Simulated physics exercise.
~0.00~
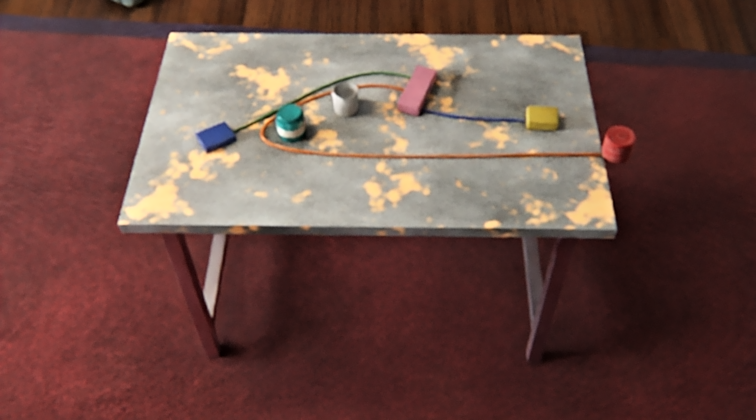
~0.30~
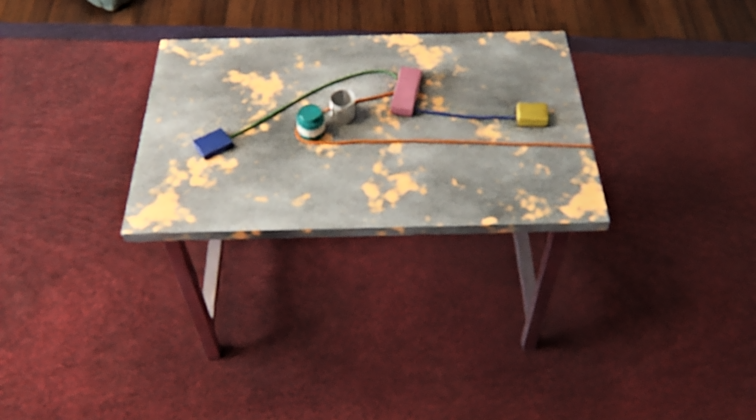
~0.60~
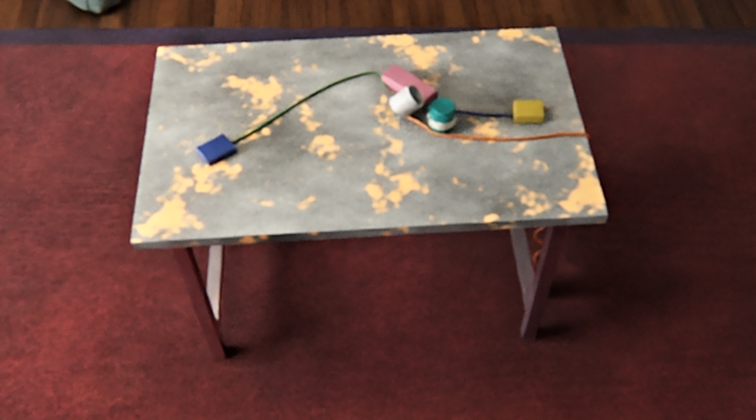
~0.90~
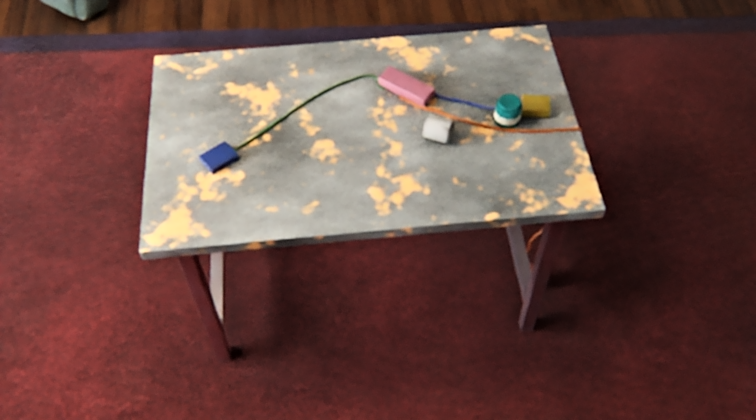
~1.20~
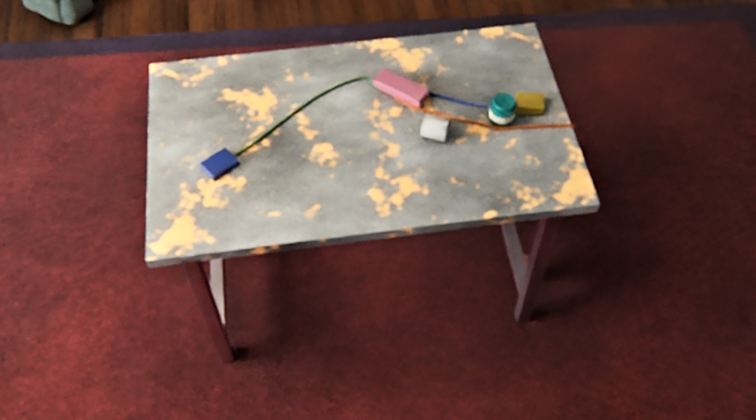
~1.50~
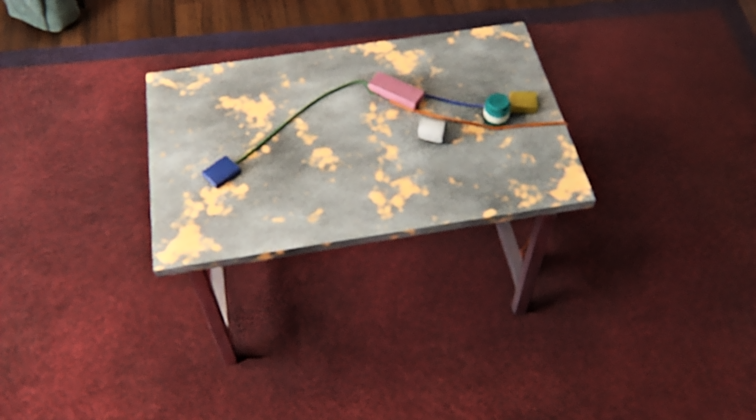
A patchy grey table stood on a red carpet as a red cylinder dropped off its right edge, pulling an orange cable that swept a teal jar and white cup rightward, leaving the cup on its side and the jar upright beside a yellow box.
